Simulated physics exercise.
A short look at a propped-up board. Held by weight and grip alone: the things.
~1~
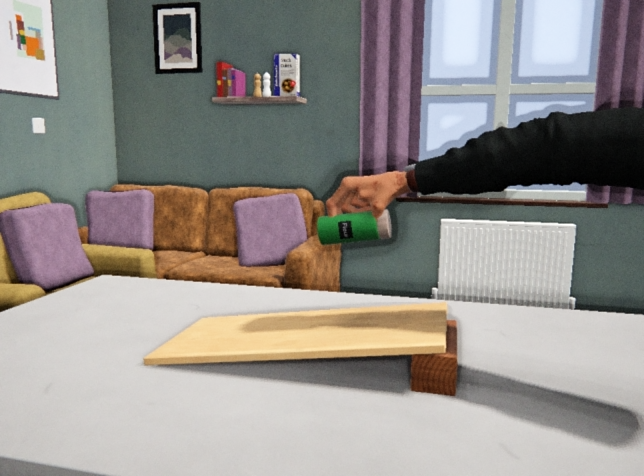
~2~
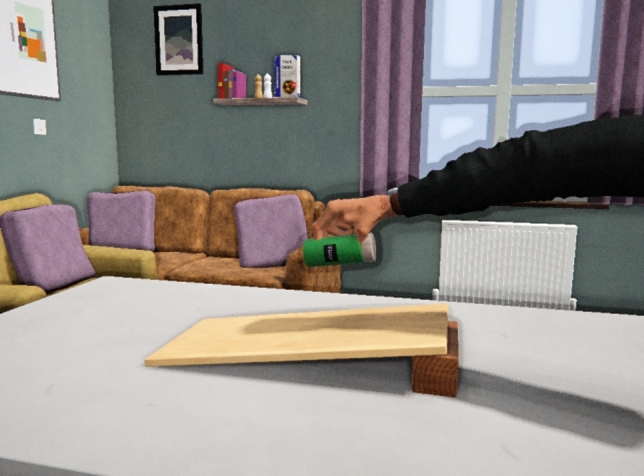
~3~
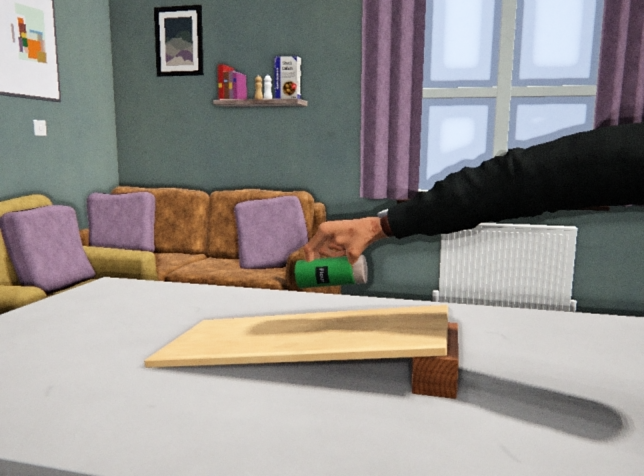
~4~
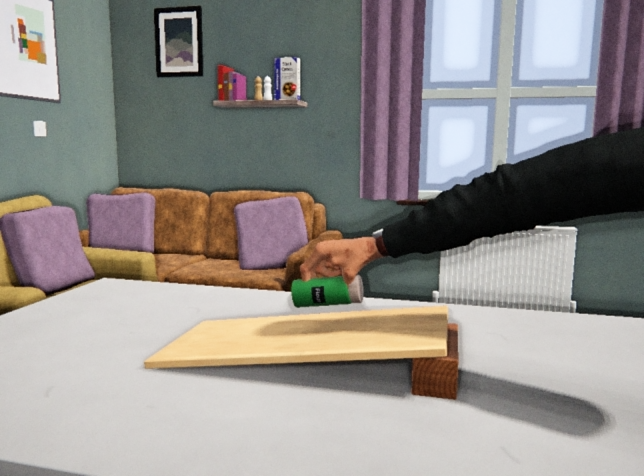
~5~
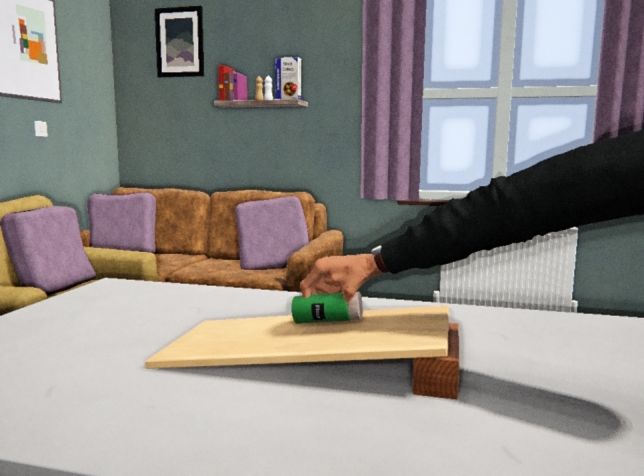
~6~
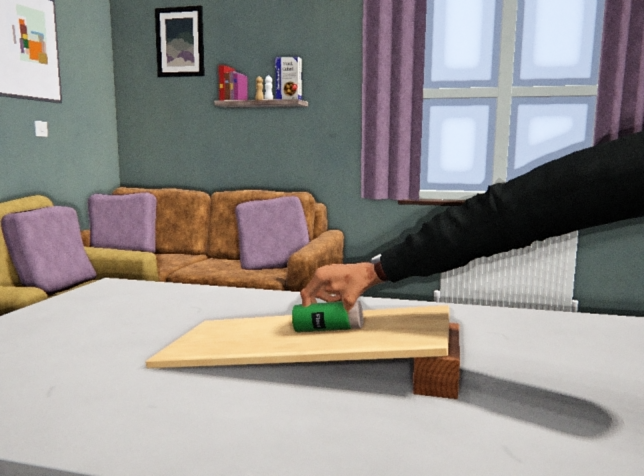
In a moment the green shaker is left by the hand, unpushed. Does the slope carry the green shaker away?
Most likely it will not move.
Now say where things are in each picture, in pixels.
Still above its spot; green shaker (355, 228), in the first picture.
Still above its spot; green shaker (340, 250), in the second picture.
Still above its spot; green shaker (332, 272), in the third picture.
Still above its spot; green shaker (327, 291), in the fourth picture.
Still above its spot; green shaker (328, 308), in the fifth picture.
Set down, still held; green shaker (328, 317), in the sixth picture.
Then, 0.30 s on from there, no change.
Then, 0.70 s on from there, green shaker resting near (328, 317).
In the end, it is unmoved. At the end, from the last picture's camera, green shaker near (328, 317). The green shaker remains at rest.
